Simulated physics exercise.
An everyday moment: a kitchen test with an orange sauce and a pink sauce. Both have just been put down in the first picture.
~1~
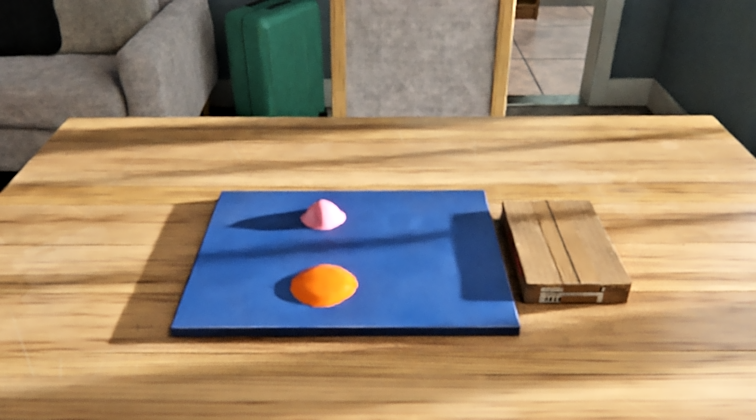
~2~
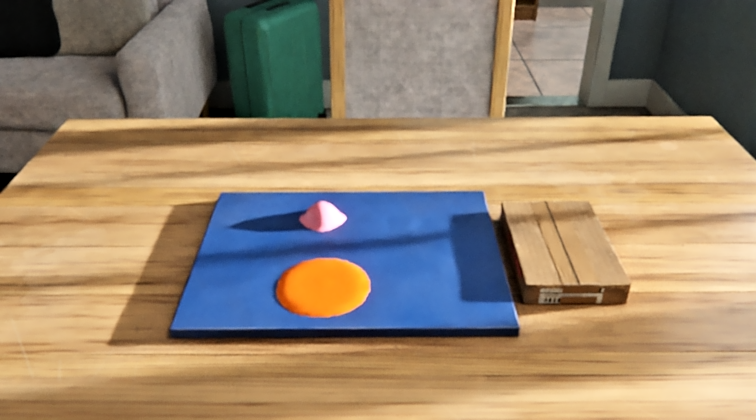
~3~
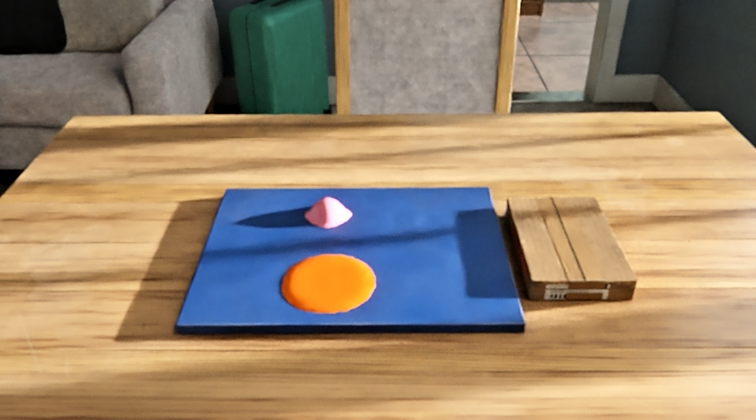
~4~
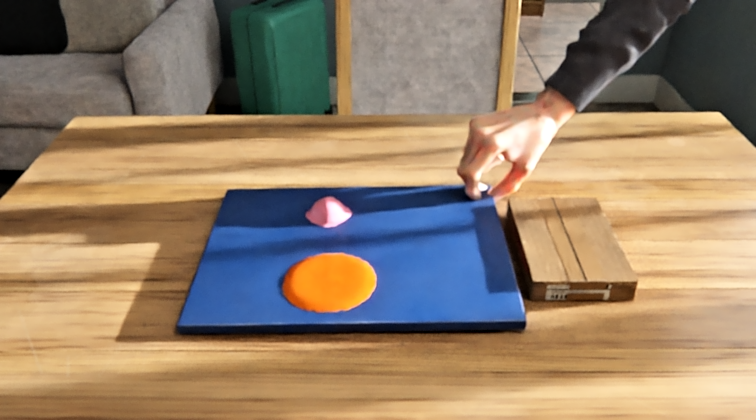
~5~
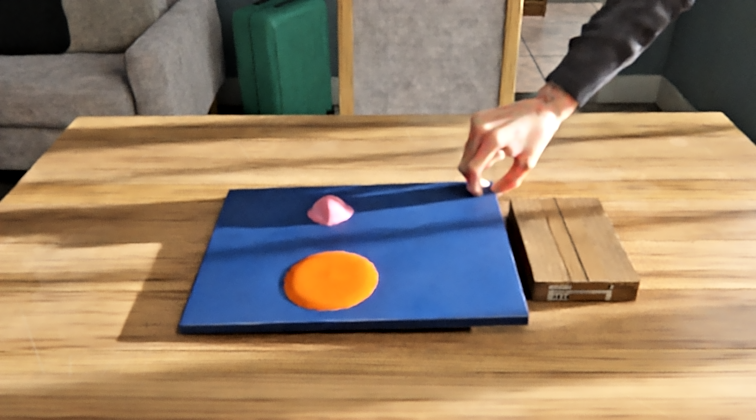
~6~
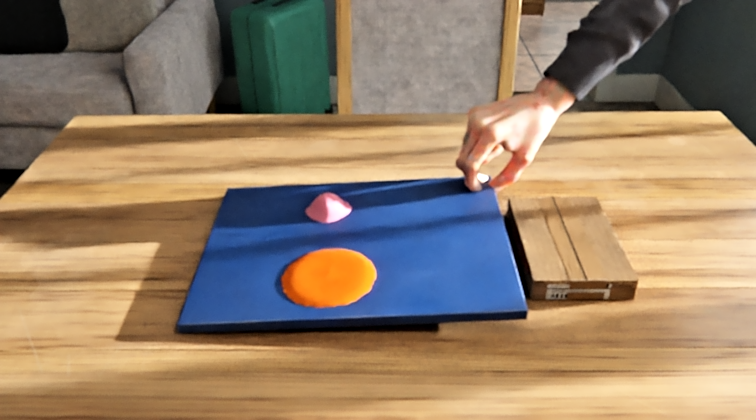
An orange blob on a blue board flattened into a wide circle while the pink one beside it stayed heaped, and then a hand took the board's far right corner and raised it slightly.
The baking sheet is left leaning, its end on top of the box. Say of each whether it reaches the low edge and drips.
As for the orange sauce, it keeps clear of the edge; the pink sauce keeps clear of the edge.
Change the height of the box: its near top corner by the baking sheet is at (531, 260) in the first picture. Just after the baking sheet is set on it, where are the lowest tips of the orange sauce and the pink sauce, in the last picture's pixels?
In turn (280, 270) and (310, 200).
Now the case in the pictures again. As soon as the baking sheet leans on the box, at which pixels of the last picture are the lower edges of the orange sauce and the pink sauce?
In turn (284, 275) and (308, 207).
Next, slope about 5°; the orange sauce has not moved; the pink sauce has not moved.
After that, the orange sauce has not moved; the pink sauce has not moved.
Finally, slope about 5°; the orange sauce has not moved; the pink sauce has not moved.
